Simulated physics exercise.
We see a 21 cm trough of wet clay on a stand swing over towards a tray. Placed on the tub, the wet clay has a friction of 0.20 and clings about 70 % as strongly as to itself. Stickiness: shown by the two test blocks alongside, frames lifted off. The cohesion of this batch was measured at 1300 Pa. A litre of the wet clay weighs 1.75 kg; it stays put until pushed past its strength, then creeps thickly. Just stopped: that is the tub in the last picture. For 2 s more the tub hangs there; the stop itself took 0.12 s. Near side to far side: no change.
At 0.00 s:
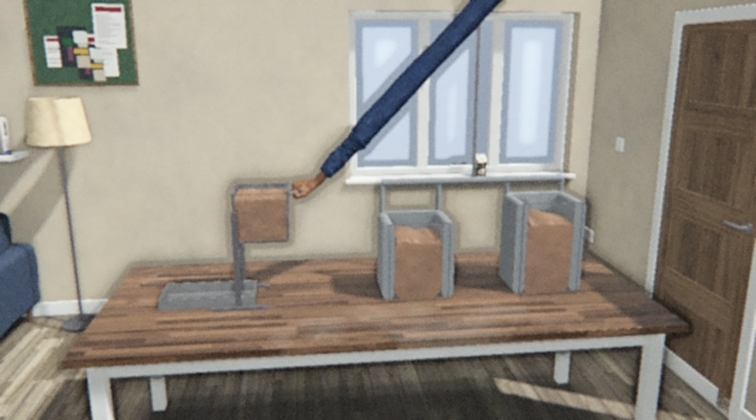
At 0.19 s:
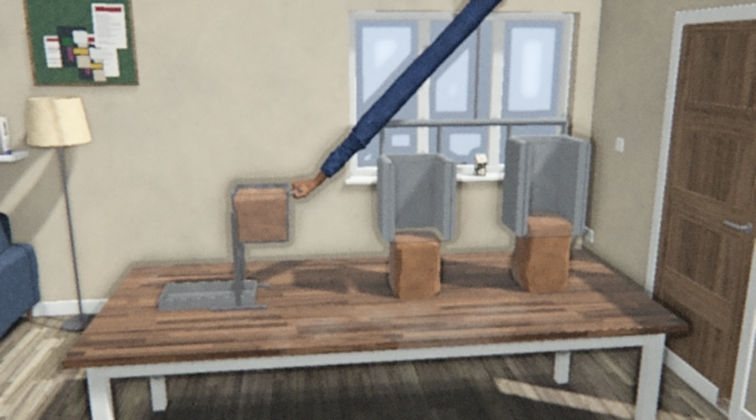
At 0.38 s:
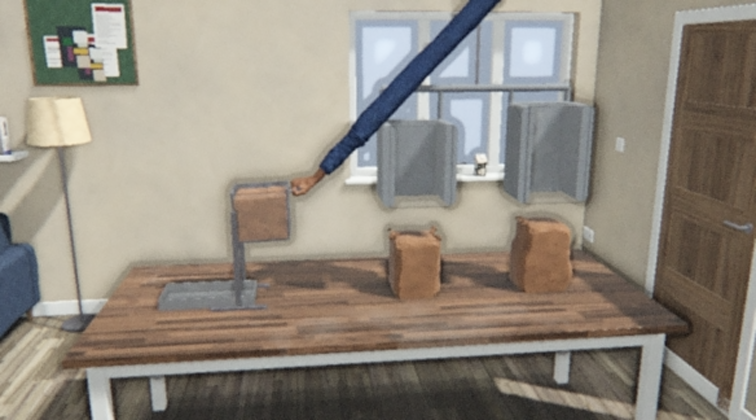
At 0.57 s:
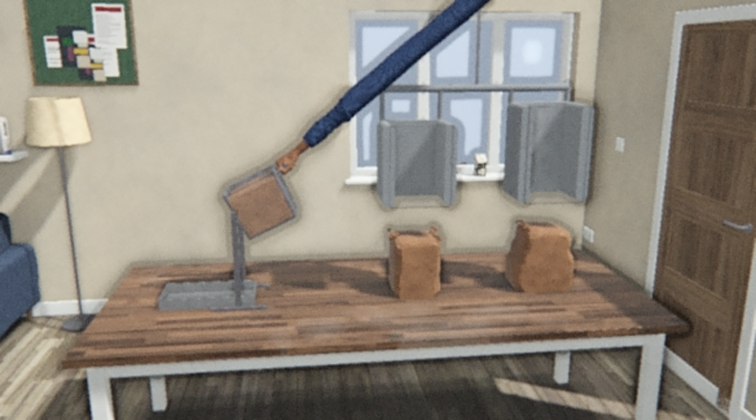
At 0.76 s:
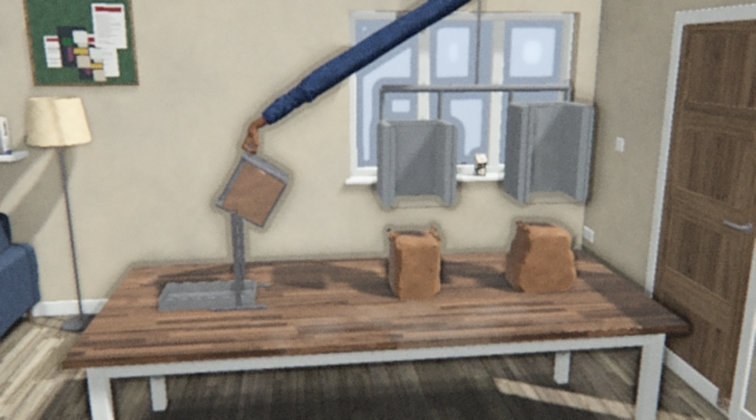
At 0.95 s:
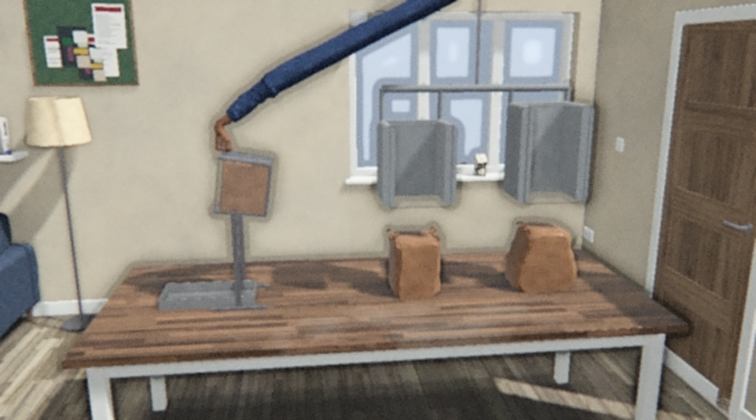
Two grey moulds lift clear of reddish-brown clay blocks on the right of a wooden table, seen from the front and slightly above by a still camera in a beige room. At left, a blue-sleeved arm holds a grey-rimmed tub of brown clay on a stand above a shallow grey tray. As the right block sags and widens slightly, the hand swings leftward, turning the tub counterclockwise.
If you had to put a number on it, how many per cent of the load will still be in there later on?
My estimate is close to 100 per cent.
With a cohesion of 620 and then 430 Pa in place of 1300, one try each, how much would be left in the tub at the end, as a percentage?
The answers, in order, are 75 % and 60 %.
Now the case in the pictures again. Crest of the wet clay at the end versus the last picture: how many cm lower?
About 0 cm.
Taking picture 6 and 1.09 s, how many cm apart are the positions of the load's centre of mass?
Some 0 cm.
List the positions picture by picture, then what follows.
In the first picture, handle-side rim at (287, 193), tilt 0 degrees; highest point of the wet clay at (249, 199); test blocks 29 cm, 35 cm high (left to right).
In the second picture, handle-side rim at (287, 193), tilt 0 degrees; highest point of the wet clay at (249, 199); test blocks 28 cm, 34 cm high (left to right).
In the third picture, handle-side rim at (286, 191), tilt 2 degrees; highest point of the wet clay at (282, 196); test blocks 28 cm, 32 cm high (left to right).
In the fourth picture, handle-side rim at (272, 173), tilt 26 degrees; highest point of the wet clay at (274, 179); test blocks 28 cm, 30 cm high (left to right).
In the fifth picture, handle-side rim at (241, 158), tilt 59 degrees; highest point of the wet clay at (248, 163); test blocks 28 cm, 29 cm high (left to right).
In the sixth picture, handle-side rim at (218, 159), tilt 82 degrees; highest point of the wet clay at (227, 162); test blocks 28 cm, 29 cm high (left to right).
By 1.09 s, the tub is at 82 degrees and holds 100 %.
By 1.26 s, the tub is at 82 degrees and holds 100 %.
By 1.43 s, the tub is at 82 degrees and holds 100 %.
By 1.60 s, the tub is at 82 degrees and holds 100 %.
By 2.95 s, at the end, the tub is at 82 degrees and holds 100 %.
